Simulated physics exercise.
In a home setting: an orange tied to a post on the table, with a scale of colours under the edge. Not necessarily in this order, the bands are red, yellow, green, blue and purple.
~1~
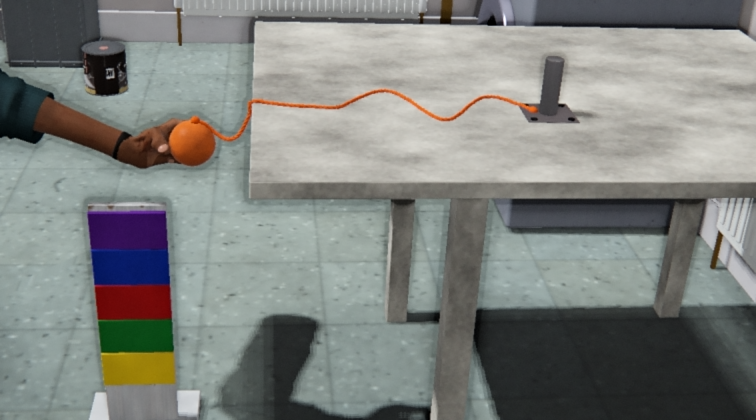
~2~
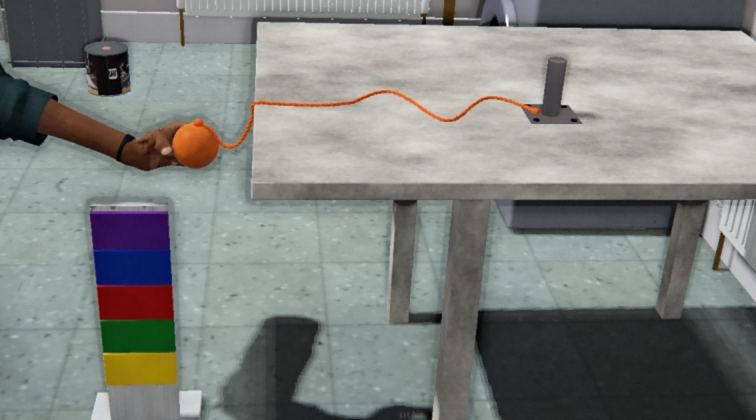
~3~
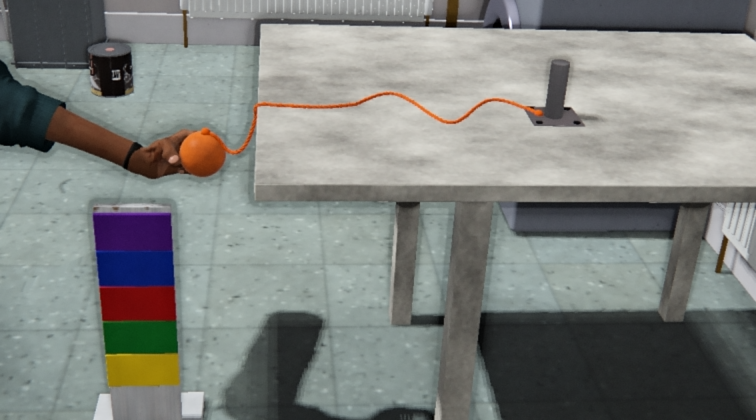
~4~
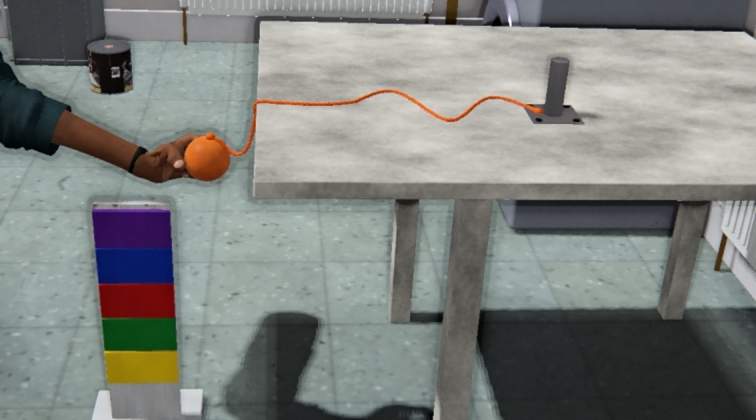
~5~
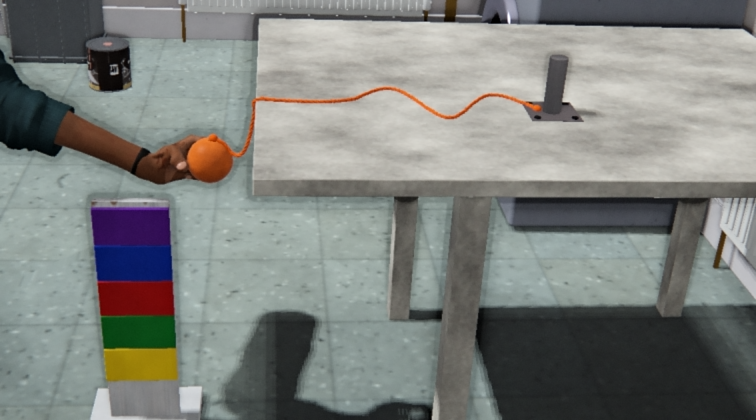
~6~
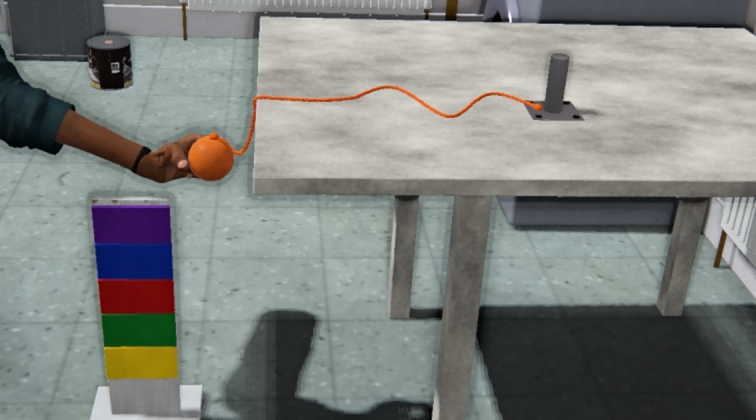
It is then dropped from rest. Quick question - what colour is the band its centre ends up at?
It's the red band.
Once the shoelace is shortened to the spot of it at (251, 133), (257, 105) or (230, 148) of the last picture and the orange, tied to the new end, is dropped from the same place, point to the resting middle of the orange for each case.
The three cuts give roughly (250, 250), (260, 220) and (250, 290) respectively.
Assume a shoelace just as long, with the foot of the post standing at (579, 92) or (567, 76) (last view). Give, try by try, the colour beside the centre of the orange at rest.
Result per try, in order: Blue / blue.
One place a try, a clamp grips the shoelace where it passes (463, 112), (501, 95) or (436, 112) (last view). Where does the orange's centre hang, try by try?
First (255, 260), next (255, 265), last (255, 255).
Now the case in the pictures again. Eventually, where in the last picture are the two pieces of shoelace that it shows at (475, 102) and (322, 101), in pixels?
At (448, 105) for the first, at (256, 143) for the second.
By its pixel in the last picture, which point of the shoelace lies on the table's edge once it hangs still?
Near pixel (360, 96).
Early on, orange near (267, 284); level with red.
Midway, orange near (258, 300); level with red.
Finally, orange near (256, 302); level with red. The red one.
